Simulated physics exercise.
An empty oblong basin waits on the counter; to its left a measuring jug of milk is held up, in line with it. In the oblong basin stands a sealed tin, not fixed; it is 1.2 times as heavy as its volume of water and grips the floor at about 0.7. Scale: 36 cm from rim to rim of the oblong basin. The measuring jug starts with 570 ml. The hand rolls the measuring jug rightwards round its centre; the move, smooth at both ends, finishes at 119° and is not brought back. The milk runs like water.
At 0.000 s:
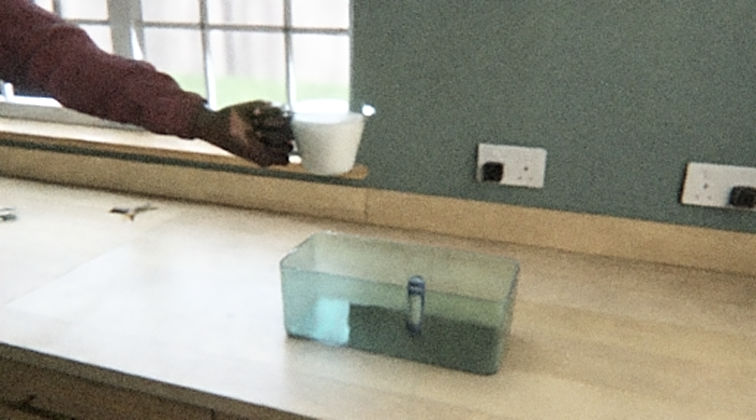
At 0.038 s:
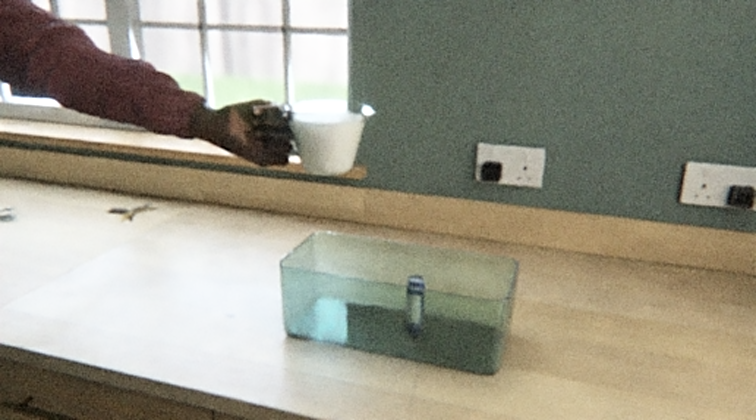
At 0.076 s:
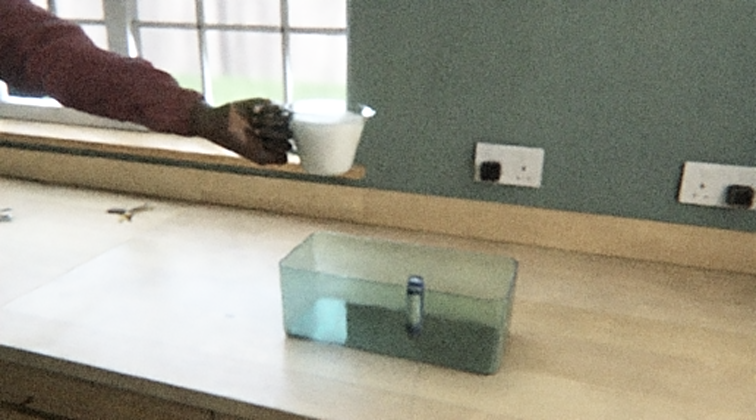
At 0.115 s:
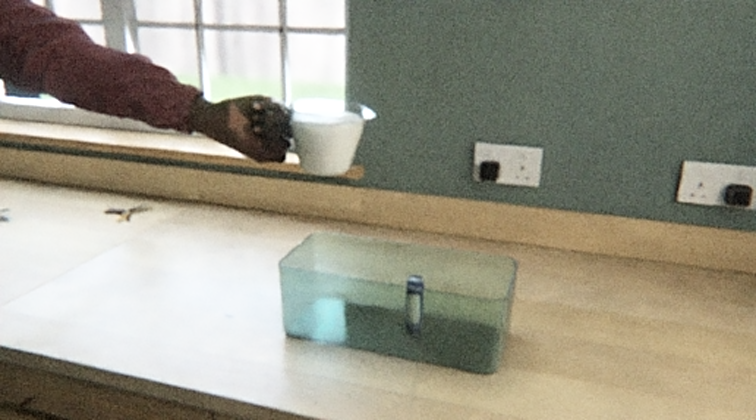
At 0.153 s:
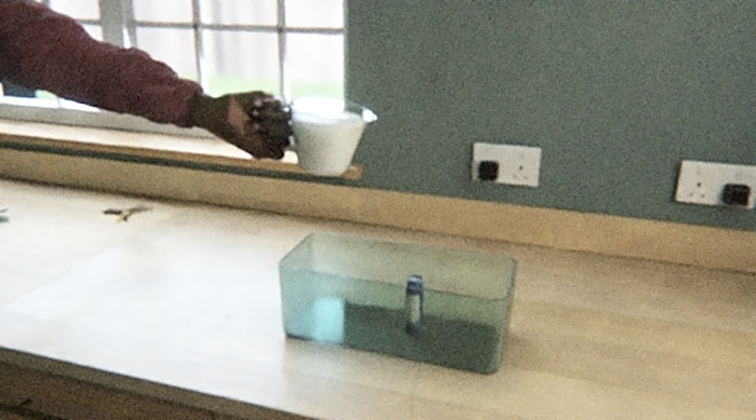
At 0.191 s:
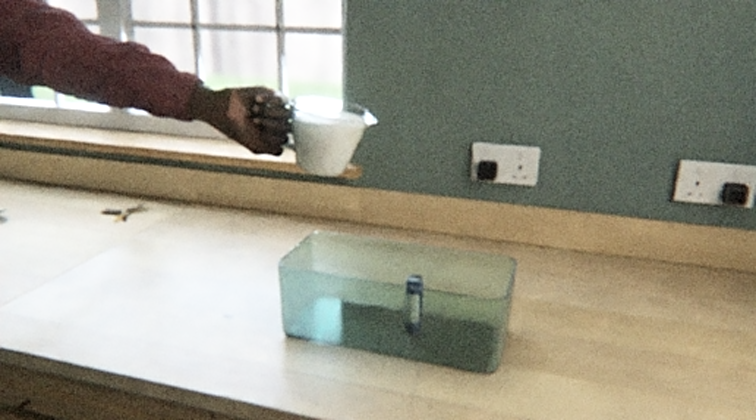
A hand holding a measuring jug of milk slowly tilting it slightly rightwards above a clear oblong basin on a wooden counter.
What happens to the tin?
It falls.
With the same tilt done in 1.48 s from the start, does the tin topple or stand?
The tin falls.
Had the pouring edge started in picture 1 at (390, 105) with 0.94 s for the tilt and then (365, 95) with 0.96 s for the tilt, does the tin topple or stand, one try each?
First it falls; then it topples.
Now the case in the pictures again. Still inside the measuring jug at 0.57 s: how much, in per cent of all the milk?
Near 54 in a hundred.
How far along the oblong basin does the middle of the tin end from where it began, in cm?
About 8.5 cm.
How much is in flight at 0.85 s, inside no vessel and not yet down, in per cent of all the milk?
Some 12 per cent.
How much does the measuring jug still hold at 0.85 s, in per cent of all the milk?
Some 2 per cent.
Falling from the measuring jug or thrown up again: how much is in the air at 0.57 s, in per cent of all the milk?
Near 36 in a hundred.
Then, 0.57 s in, the tilt is 77° and 54 per cent is still to pour; the tin stands where it began.
Then, 0.85 s in, the tilt is 115° and 2 per cent is still to pour; the tin stands 2 cm from where it began.
Then, 1.14 s in, the tilt is 119° and 0 per cent is still to pour; the tin lies on its side.
Then, 1.46 s in, the tilt is 119° and 0 per cent is still to pour; the tin lies on its side.
Finally, the tin lies on its side.
